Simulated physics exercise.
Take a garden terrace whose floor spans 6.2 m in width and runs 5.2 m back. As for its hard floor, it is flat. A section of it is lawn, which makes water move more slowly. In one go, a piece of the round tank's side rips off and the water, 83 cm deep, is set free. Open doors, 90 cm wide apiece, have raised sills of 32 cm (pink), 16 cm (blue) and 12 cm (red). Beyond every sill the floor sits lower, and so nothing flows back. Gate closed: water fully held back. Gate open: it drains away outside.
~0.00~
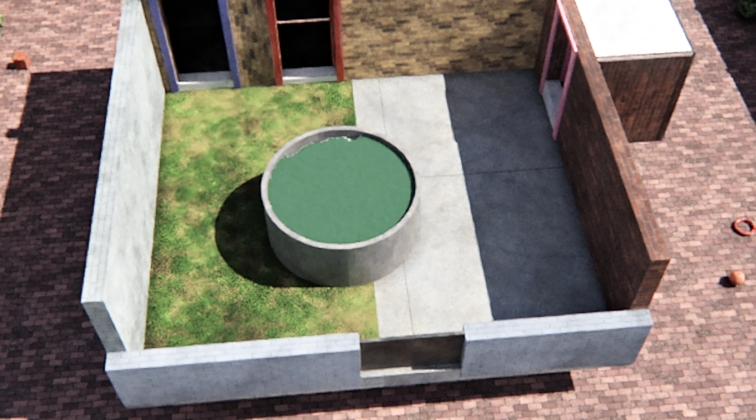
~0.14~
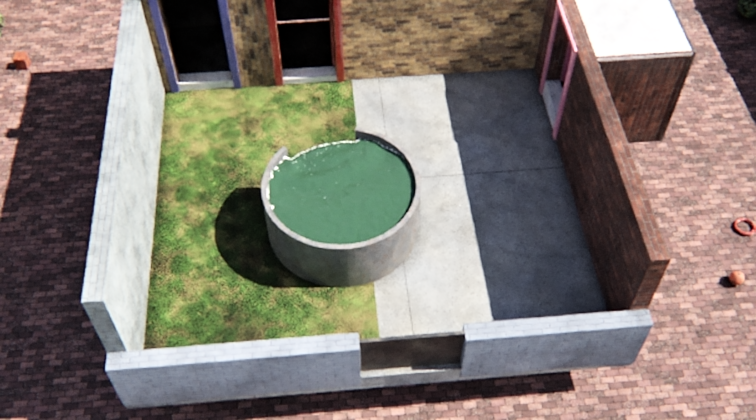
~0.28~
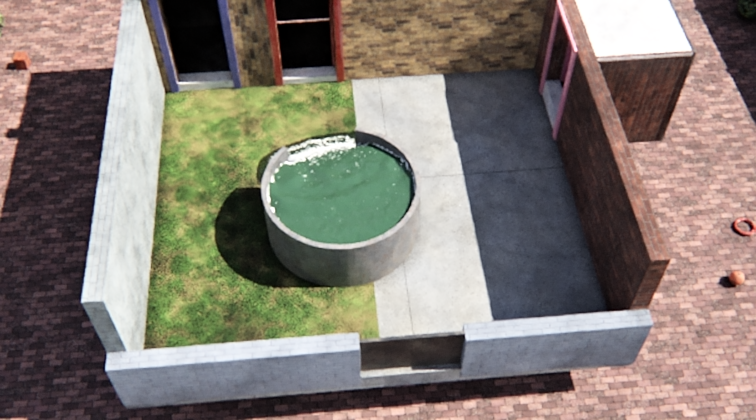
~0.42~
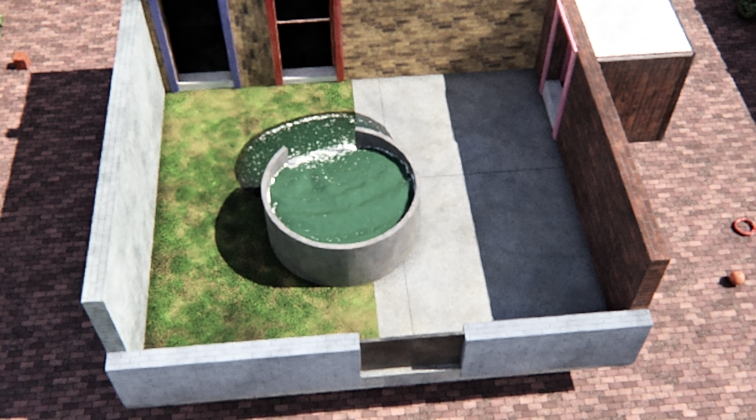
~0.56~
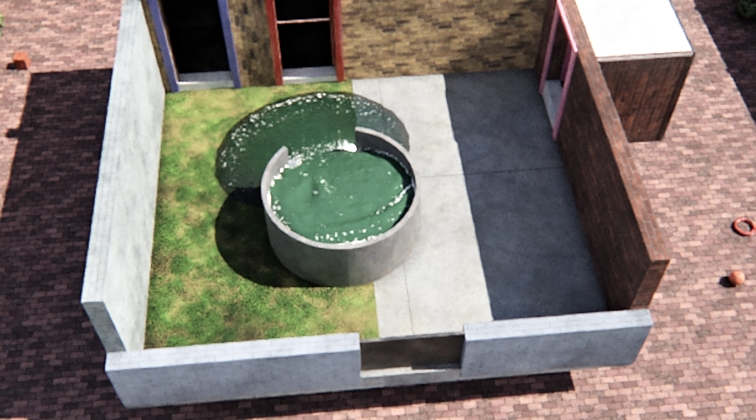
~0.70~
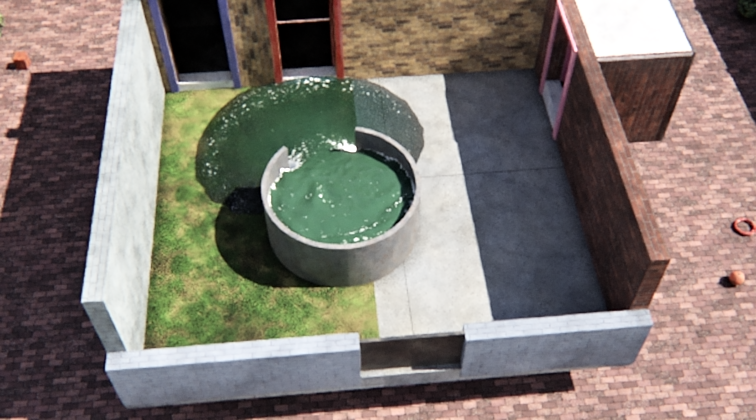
A round tank's back side breaks open and green water spreads across the lawn and paving.
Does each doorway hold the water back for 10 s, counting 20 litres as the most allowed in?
Pink door: Yes, it holds; blue door: No, it gives way; red door: No, it gives way.
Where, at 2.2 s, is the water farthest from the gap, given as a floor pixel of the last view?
Around pixel (531, 69).
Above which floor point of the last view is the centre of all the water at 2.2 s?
Roughly (313, 162) in the last picture.
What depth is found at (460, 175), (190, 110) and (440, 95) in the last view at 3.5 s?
Around 1 cm, 21 cm and 7 cm, in the order given.
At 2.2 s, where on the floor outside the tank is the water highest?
Near (177, 92).
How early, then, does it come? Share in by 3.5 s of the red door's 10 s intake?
I'd put it at about 90 per cent by that point.
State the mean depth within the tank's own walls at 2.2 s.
It averages close to 37 cm.
After 1.4 s water covers 35 % of the floor and is deepest (37 cm) near (308, 83); pink door not reached, blue door 21 cm at the sill, 0 L in, red door 36 cm at the sill, 81 L in.
After 2.2 s water covers 35 % of the floor and is deepest (38 cm) near (177, 92); pink door not reached, blue door 27 cm at the sill, 17 L in, red door 30 cm at the sill, 199 L in.
After 3.5 s water covers 55 % of the floor and is deepest (24 cm) near (264, 86); pink door 14 cm at the sill, 0 L in, blue door 21 cm at the sill, 61 L in, red door 20 cm at the sill, 274 L in.
After 6.0 s water covers 90 % of the floor and is deepest (14 cm) near (175, 115); pink door 10 cm at the sill, 0 L in, blue door 13 cm at the sill, 72 L in, red door 12 cm at the sill, 308 L in.
After 10.0 s water covers 100 % of the floor and is deepest (12 cm) near (325, 363); pink door 7 cm at the sill, 0 L in, blue door 8 cm at the sill, 72 L in, red door 7 cm at the sill, 309 L in.
